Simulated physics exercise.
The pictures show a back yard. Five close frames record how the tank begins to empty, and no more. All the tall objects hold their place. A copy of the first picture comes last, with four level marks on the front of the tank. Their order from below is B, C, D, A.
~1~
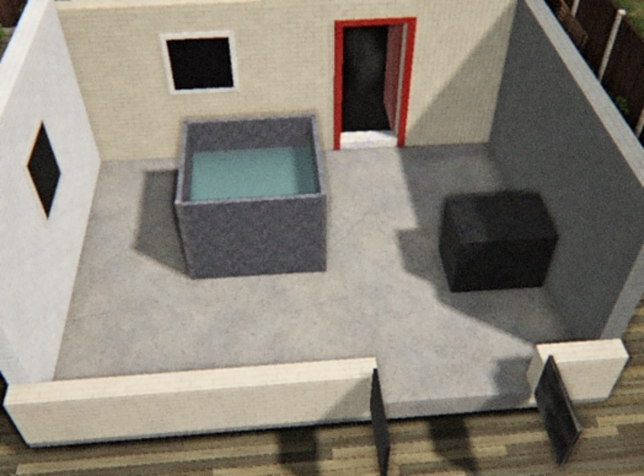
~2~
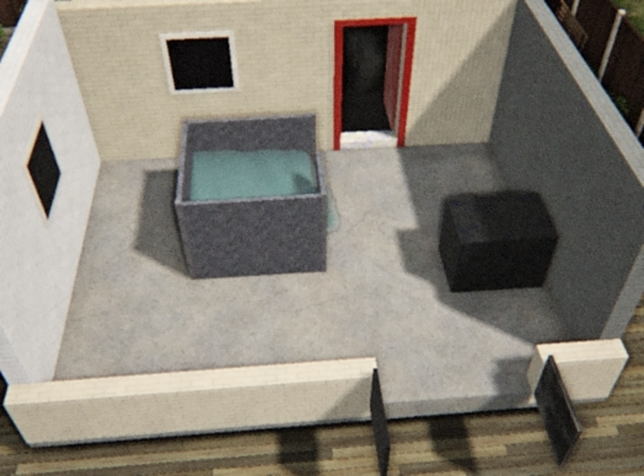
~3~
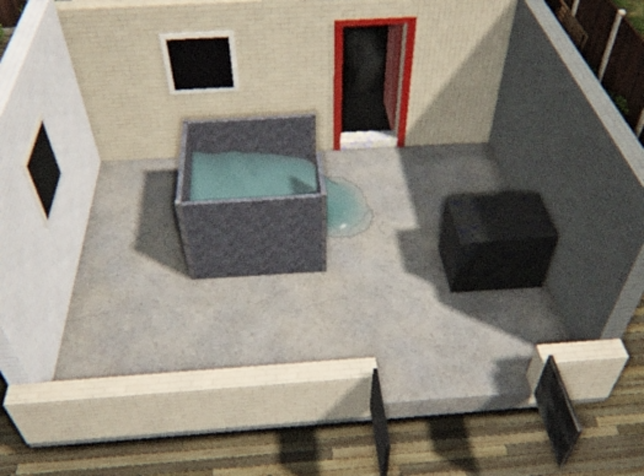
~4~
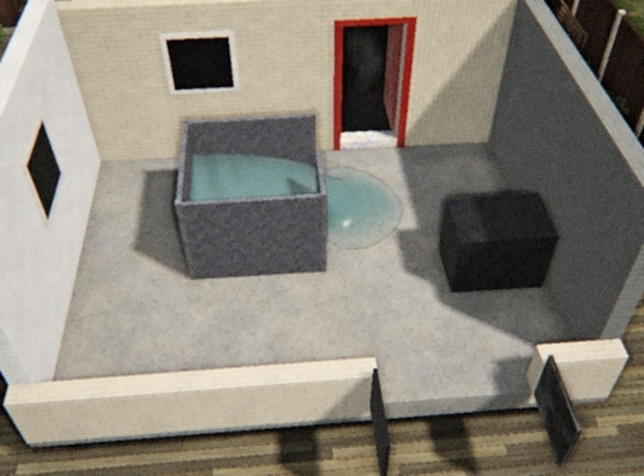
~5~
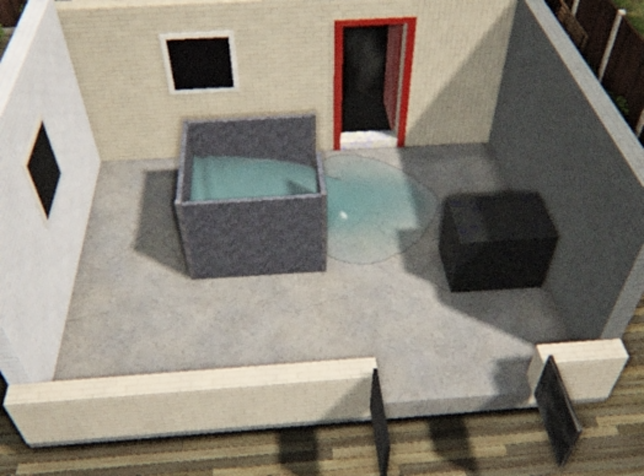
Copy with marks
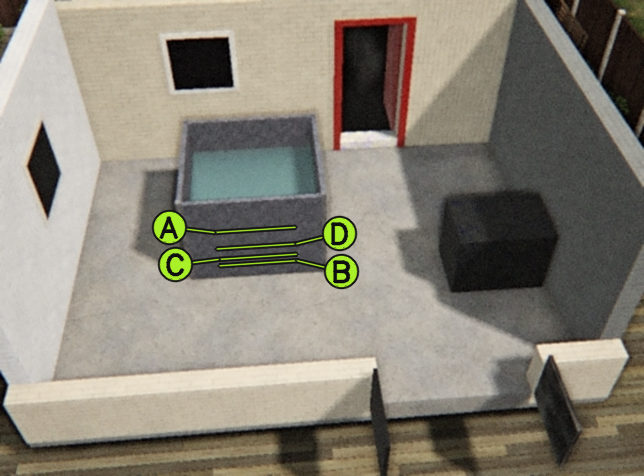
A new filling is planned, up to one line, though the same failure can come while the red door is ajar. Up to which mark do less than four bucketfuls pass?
It is D.
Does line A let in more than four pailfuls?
Yes, that goes wrong.
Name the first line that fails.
That would be A.
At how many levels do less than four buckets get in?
Three of them.
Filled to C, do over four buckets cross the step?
No, that is safe.
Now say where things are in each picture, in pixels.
The first picture shows water in the tank at rest, its middle at (253, 184); foot of the red doorway at (369, 148); open gate at (457, 349).
In the second picture, water covers 1 % of the ground, its front hidden from here.
The third picture shows front seen at (365, 221), 3 % of the ground wet.
The fourth picture shows front seen at (397, 213), 7 % of the ground wet.
The fifth picture shows front seen at (422, 195), 12 % of the ground wet.
On the marked copy, A at (255, 229); B at (258, 263); C at (257, 256); D at (256, 246); from the bottom up B, C, D, A.
If A is chosen, about 7 bucketfuls get in.
If B is chosen, nothing gets over.
If C is chosen, nothing gets over.
If D is chosen, a splash gets over, under a bucket.
